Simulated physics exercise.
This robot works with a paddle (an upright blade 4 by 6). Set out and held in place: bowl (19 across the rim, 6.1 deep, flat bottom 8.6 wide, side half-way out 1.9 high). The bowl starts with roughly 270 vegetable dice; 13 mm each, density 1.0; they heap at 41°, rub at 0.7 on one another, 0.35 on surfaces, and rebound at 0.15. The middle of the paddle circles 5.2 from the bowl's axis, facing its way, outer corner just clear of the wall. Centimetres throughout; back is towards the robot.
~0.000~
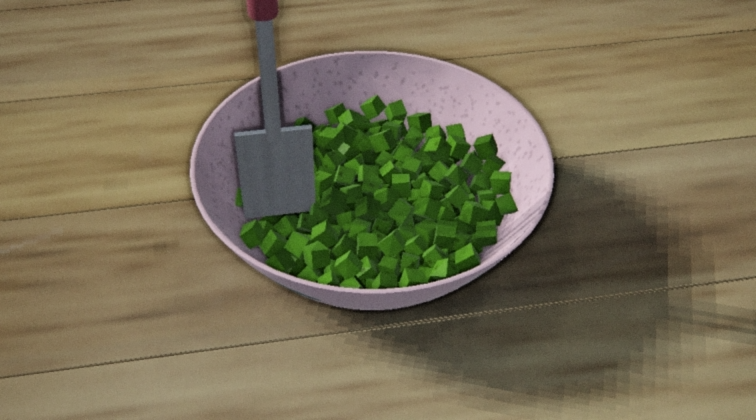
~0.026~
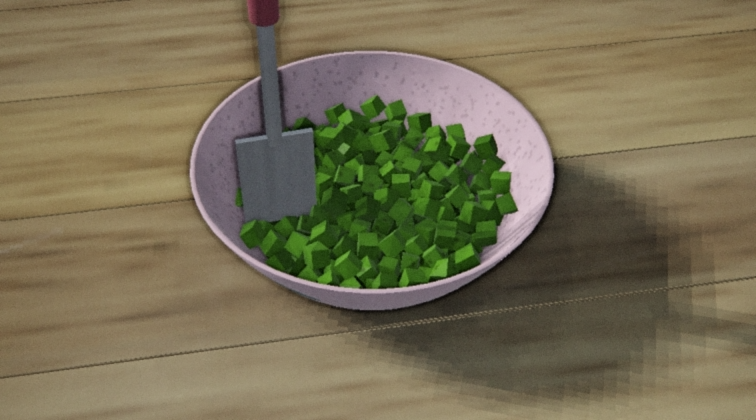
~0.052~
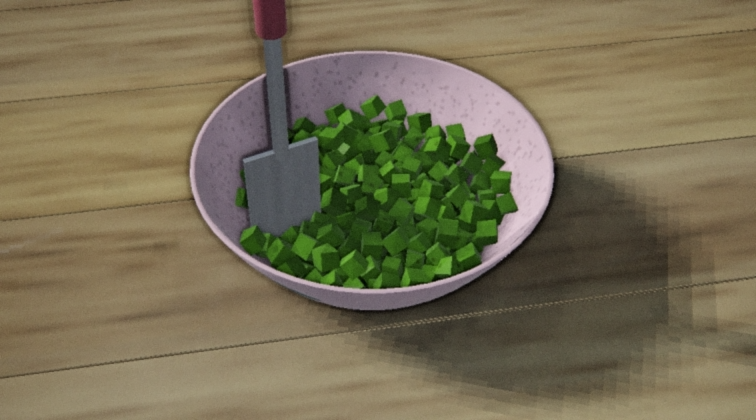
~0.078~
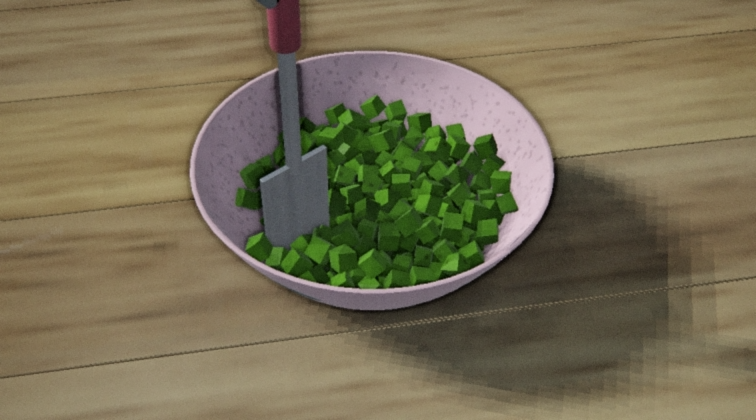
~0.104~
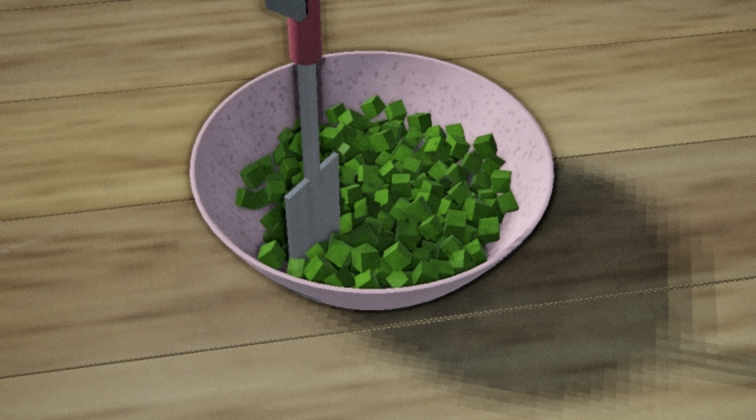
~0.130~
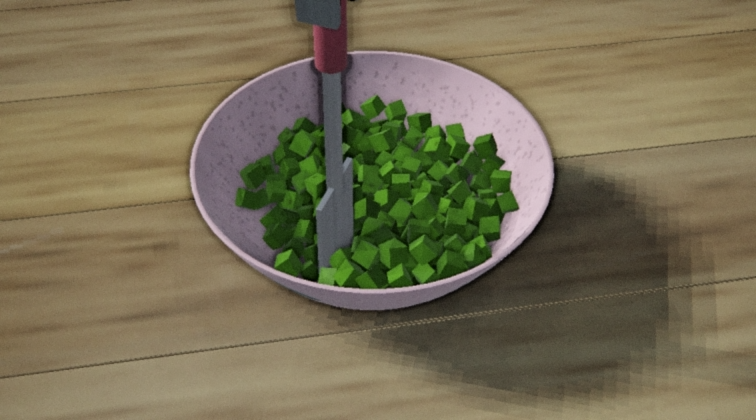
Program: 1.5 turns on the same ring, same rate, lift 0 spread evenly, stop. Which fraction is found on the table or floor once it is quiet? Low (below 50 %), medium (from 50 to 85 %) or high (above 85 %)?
On the table or floor the share is low, below 50 %.
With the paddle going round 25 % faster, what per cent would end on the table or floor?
In that case some 40 per cent.
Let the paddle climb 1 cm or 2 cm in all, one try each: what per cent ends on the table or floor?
About 30 and 20 per cent.
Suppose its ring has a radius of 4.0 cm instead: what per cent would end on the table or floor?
It would be near 35 per cent.
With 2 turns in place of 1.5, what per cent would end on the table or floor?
In that case some 45 per cent.
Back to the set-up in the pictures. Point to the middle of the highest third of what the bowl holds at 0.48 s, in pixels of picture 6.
Around (338, 96).
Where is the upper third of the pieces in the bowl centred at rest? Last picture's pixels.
Near (431, 116).
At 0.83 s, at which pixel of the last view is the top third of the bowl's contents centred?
At about (438, 244).
After 0.48 s, 247° round, highest piece 9 above the table; 238 in the bowl, 21 on the table or floor, 11 in flight or on the tool.
After 0.83 s, 75° round, highest piece 8 above the table; 199 in the bowl, 65 on the table or floor, 6 in flight or on the tool.
After 1.20 s, 180° round, highest piece 7 above the table; 180 in the bowl, 90 on the table or floor.
After 1.90 s, 180° round, highest piece 7 above the table; 180 in the bowl, 90 on the table or floor.
In the end, 180 in the bowl, 90 on the table or floor. That is 33 % on the table or floor.
